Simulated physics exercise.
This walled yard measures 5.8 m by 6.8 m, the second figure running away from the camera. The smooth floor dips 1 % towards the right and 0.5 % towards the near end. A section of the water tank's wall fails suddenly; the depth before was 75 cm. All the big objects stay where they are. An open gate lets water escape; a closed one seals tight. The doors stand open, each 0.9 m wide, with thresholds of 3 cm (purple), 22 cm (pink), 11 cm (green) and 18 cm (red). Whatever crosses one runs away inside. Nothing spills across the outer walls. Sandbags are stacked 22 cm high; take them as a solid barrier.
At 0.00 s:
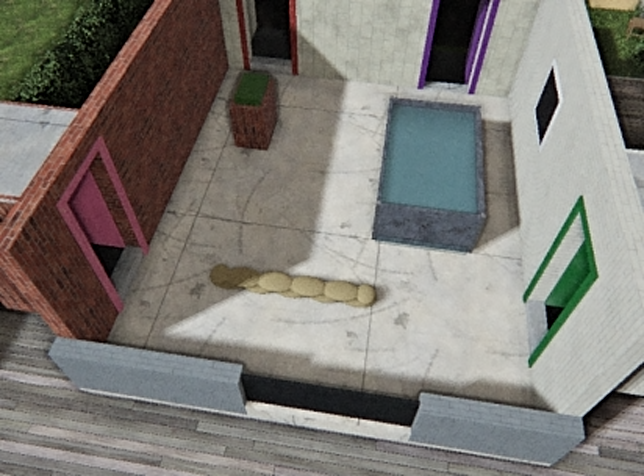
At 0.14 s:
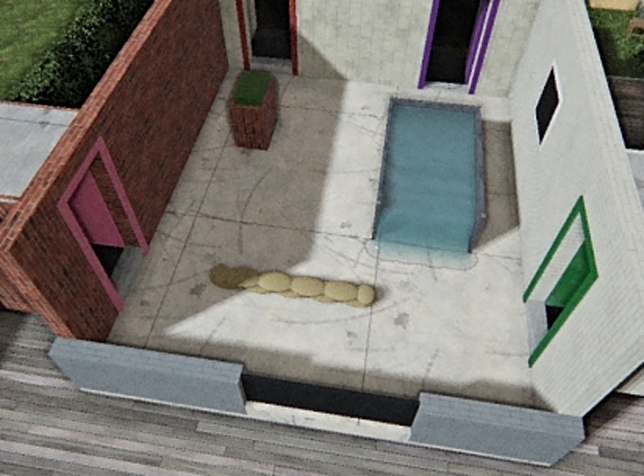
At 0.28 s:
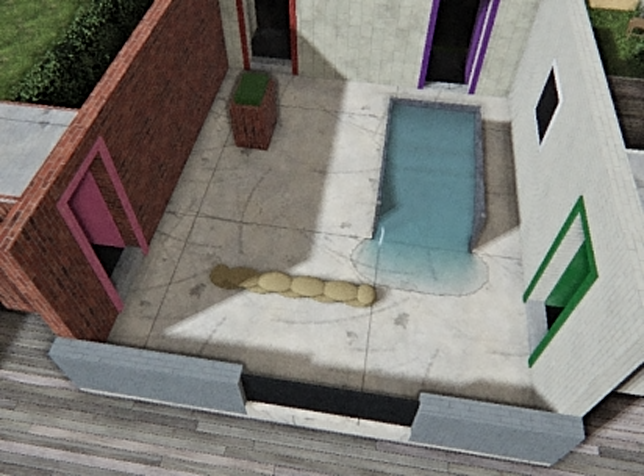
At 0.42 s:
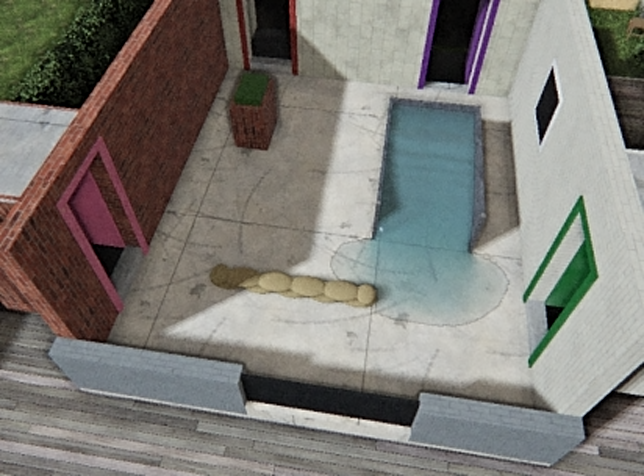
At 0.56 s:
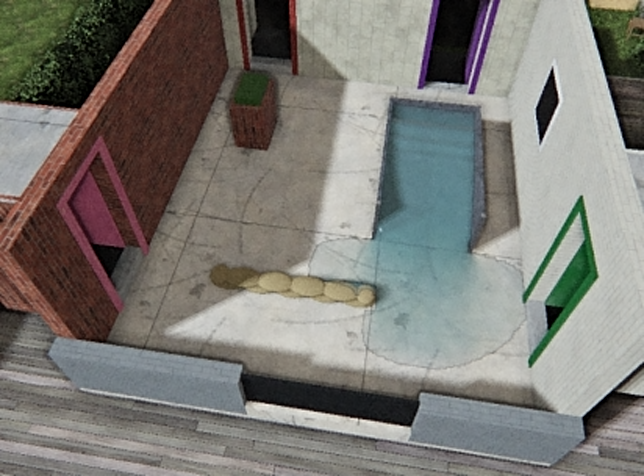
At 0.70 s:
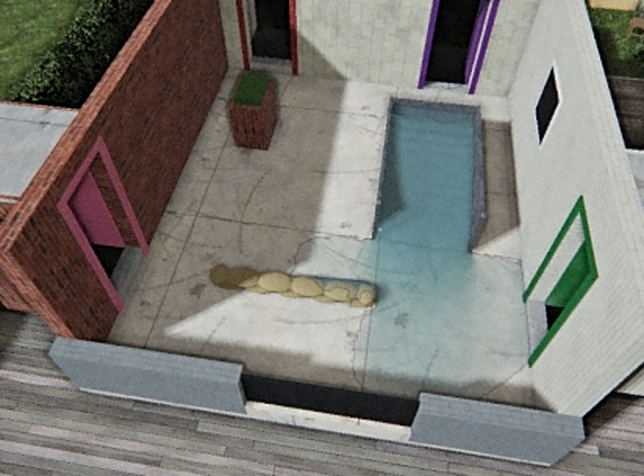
Water burst through the near end of a raised tank in a walled yard and spread over the pale floor, flowing toward the viewer, reaching the sandbags and the wall by the green-framed doorway.
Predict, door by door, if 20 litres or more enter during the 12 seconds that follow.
Door by door: At the purple door it exceeds the limit; at the pink door it keeps below the limit; at the green door it goes over the limit; at the red door it keeps below the limit.
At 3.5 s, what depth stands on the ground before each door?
In cm: Purple 0, pink 16, green 24, red 0.
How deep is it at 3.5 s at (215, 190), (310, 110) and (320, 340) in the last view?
Roughly 2, 0 and 10 cm, in turn.
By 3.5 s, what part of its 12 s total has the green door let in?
About 65 per cent.
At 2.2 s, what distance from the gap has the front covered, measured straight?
Roughly 4.6 m.
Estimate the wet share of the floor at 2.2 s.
About 40 per cent.
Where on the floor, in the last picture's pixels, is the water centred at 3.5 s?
Around (371, 290).
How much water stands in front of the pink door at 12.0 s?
Some 4.5 cm.
After 1.4 s water covers 25 % of the floor and is deepest (48 cm) near (524, 433); purple door not reached, pink door not reached, green door 17 cm at the sill, 0 L in, red door not reached.
After 2.2 s water covers 40 % of the floor and is deepest (47 cm) near (509, 431); purple door not reached, pink door 4 cm at the sill, 0 L in, green door 22 cm at the sill, 15 L in, red door not reached.
After 3.5 s water covers 55 % of the floor and is deepest (27 cm) near (524, 433); purple door not reached, pink door 16 cm at the sill, 0 L in, green door 24 cm at the sill, 114 L in, red door not reached.
After 7.0 s water covers 90 % of the floor and is deepest (16 cm) near (265, 352); purple door 7 cm at the sill, 10 L in, pink door 10 cm at the sill, 2 L in, green door 11 cm at the sill, 170 L in, red door 9 cm at the sill, 0 L in.
After 12.0 s water covers 95 % of the floor and is deepest (14 cm) near (506, 183); purple door 9 cm at the sill, 69 L in, pink door 5 cm at the sill, 2 L in, green door 9 cm at the sill, 171 L in, red door 5 cm at the sill, 0 L in.
